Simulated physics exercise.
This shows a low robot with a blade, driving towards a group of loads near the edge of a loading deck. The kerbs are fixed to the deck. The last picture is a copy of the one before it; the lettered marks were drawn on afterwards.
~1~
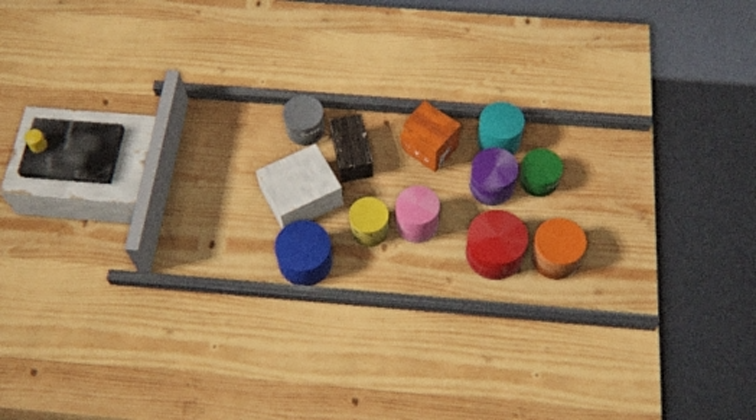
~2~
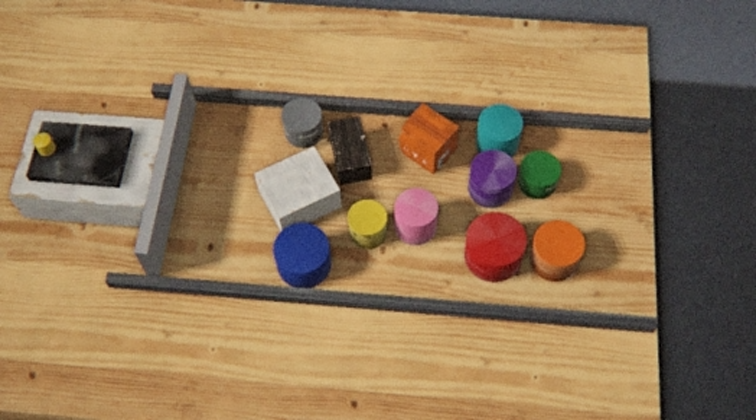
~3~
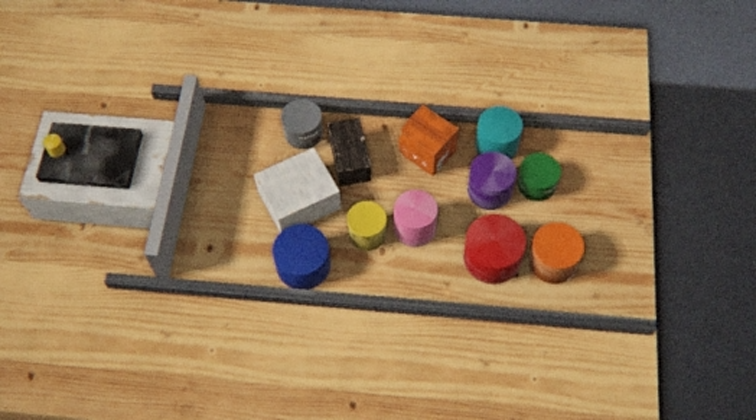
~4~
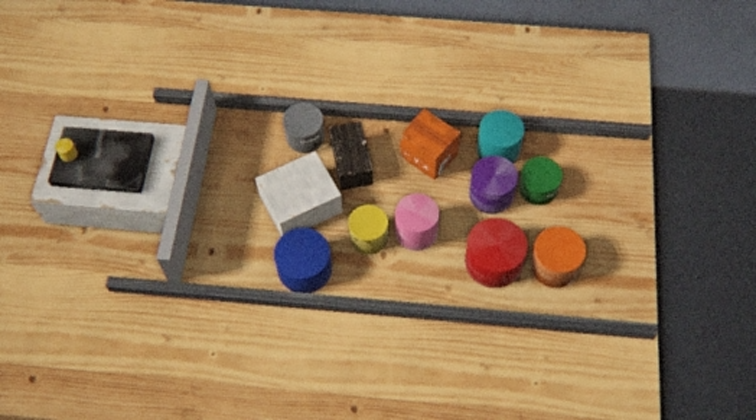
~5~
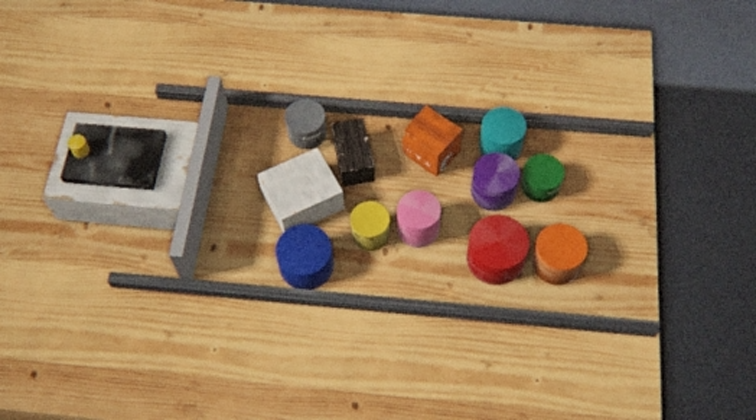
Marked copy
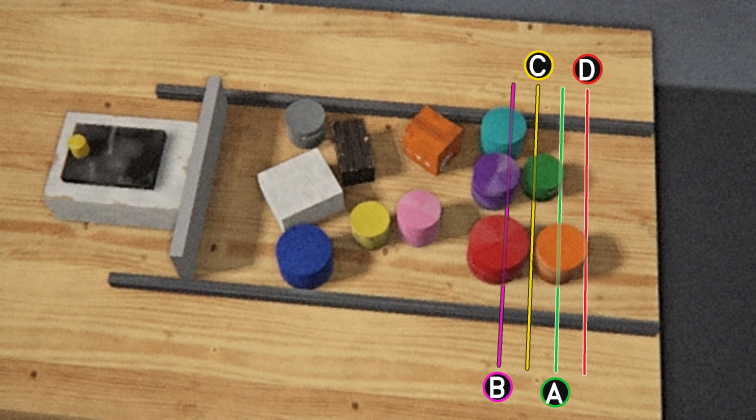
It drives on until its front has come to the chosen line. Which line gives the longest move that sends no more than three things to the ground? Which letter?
As far as mark C.
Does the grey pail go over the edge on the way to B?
No.
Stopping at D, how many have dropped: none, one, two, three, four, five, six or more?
In all, six or more.
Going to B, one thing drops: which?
The orange pail goes over.
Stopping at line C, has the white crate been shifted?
Yes.
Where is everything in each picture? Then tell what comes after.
Robot (79, 150); grey pail (304, 121); green pail (541, 173), in the first picture.
Robot (87, 154); blue canister (303, 256), in the second picture.
Robot (96, 155); pink canister (415, 219), in the third picture.
Robot (109, 159); black crate (351, 156), in the fourth picture.
Robot (121, 156); white crate (301, 192); turquoise canister (502, 136); yellow pail (370, 226), in the fifth picture.
On the marked copy, A at (560, 219); B at (507, 215); C at (533, 217); D at (586, 222).
Taking C. A third of the way, robot (240, 166); blue canister (343, 263); grey pail (354, 135).
Two thirds of the way, robot (360, 176); orange pail (617, 274); green pail (589, 178).
When it is over, robot (455, 184); orange pail over the edge; green pail over the edge; two fallen.
As for the rest, A drops five; B is within the limit but short; D drops seven.
